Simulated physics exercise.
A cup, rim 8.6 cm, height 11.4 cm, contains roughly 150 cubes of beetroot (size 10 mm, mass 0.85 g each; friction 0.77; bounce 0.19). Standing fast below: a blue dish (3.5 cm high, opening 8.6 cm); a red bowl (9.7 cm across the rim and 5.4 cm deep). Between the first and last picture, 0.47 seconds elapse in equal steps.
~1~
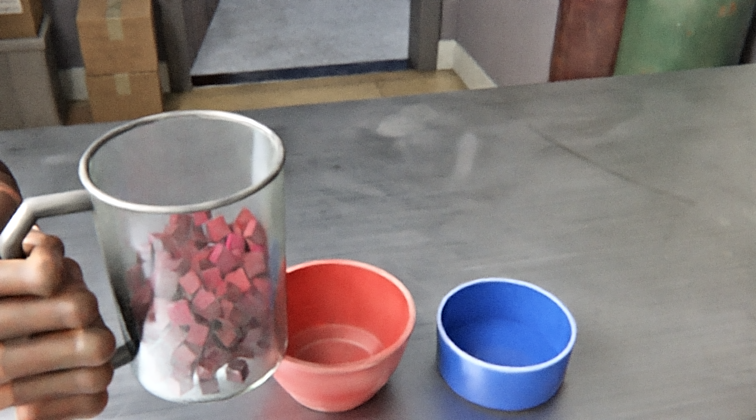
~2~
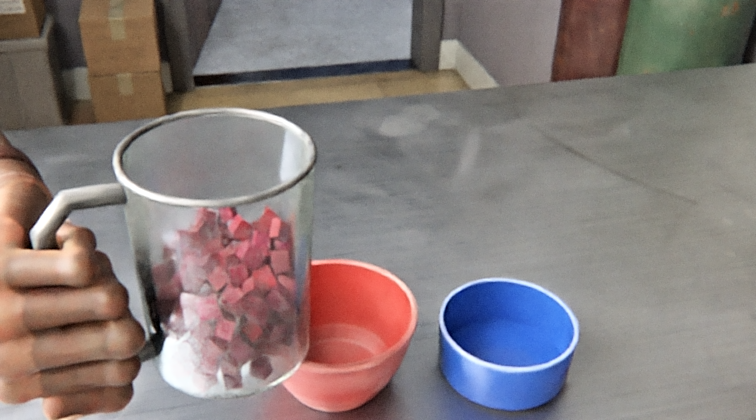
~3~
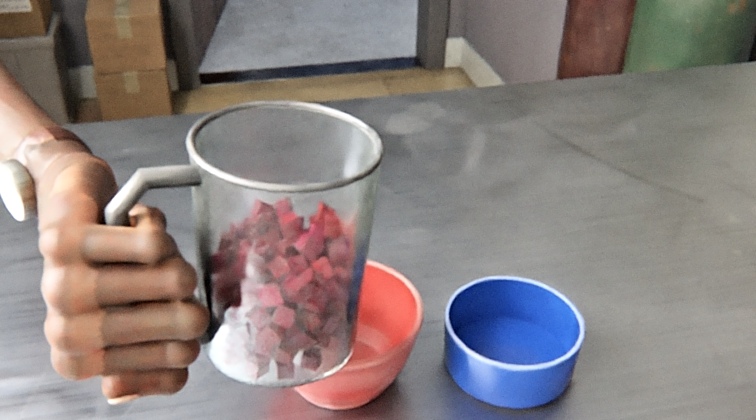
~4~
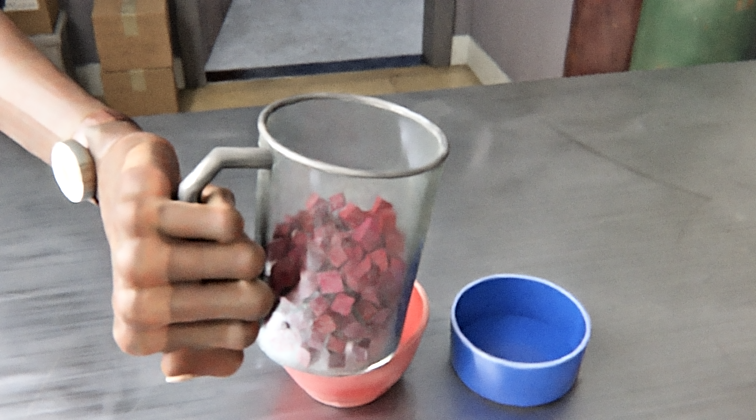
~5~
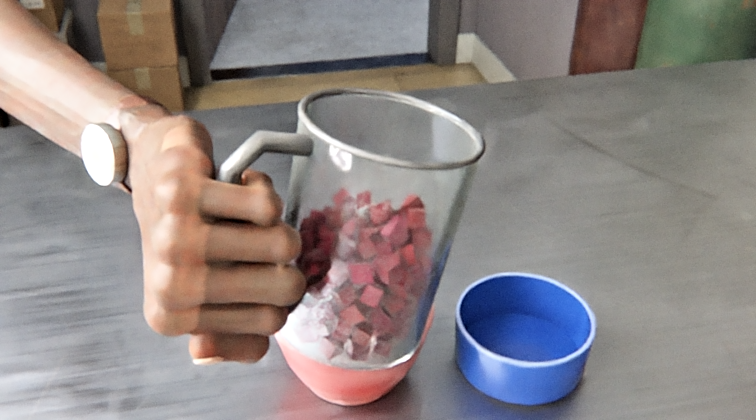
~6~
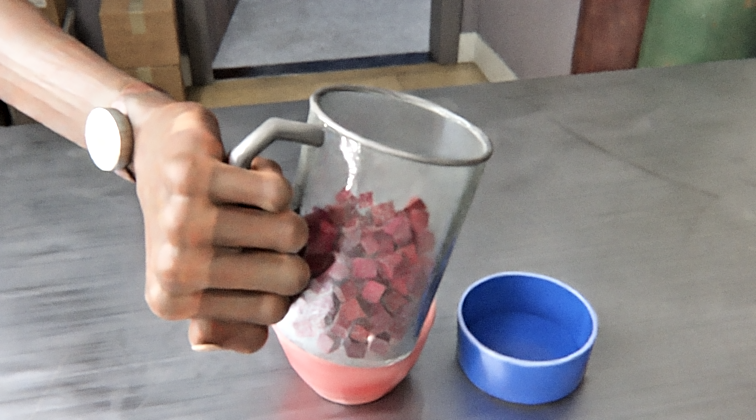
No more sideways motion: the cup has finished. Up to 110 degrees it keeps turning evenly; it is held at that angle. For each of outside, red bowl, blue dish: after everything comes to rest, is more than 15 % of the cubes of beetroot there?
Outside: No, red bowl: No, blue dish: Yes.
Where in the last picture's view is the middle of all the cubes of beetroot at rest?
Position: Approx. (518, 335).
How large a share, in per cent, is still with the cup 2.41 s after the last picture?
Around 65 per cent of the load is still there.
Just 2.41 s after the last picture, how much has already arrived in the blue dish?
I'd put it near 30 per cent.
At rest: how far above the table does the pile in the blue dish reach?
Some 5.0 centimetres.
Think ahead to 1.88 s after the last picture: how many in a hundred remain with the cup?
About 100 percent of the load.
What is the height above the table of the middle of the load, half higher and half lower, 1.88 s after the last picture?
About 14 cm.
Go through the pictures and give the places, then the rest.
In the first frame, cup at (196, 243); tilt 0 degrees; moved 0.0 cm; lip at (272, 135); top of the load at (263, 242); blue dish at (506, 321); red bowl at (333, 309).
In the second frame, cup at (224, 238); tilt 2 degrees; moved 1.2 cm; lip at (302, 134); top of the load at (245, 242).
In the third frame, cup at (284, 223); tilt 5 degrees; moved 3.7 cm; low side right; lip at (367, 129); top of the load at (336, 237).
In the fourth frame, cup at (344, 208); tilt 9 degrees; moved 6.2 cm; low side right; lip at (430, 125); top of the load at (322, 229).
In the fifth frame, cup at (376, 196); tilt 13 degrees; moved 7.3 cm; low side right; lip at (463, 124); top of the load at (334, 223).
In the sixth frame, cup at (383, 188); tilt 17 degrees; moved 7.3 cm; low side right; lip at (471, 127); top of the load at (382, 221); blue dish at (527, 314); red bowl at (353, 302).
Then, 0.72 s after the last picture, tilt 48 degrees; cup 100 %; middle of all pieces near (350, 256).
Then, 1.33 s after the last picture, tilt 73 degrees; cup 100 %; middle of all pieces near (358, 240).
Then, 1.88 s after the last picture, tilt 96 degrees; cup 100 %; middle of all pieces near (372, 231).
Then, 2.41 s after the last picture, tilt 110 degrees; blue dish 30 %, cup 65 %, in the air 5 %; middle of all pieces near (449, 275).
In the end, red bowl 0 %, outside 10 %, blue dish 90 %, cup 0 %.
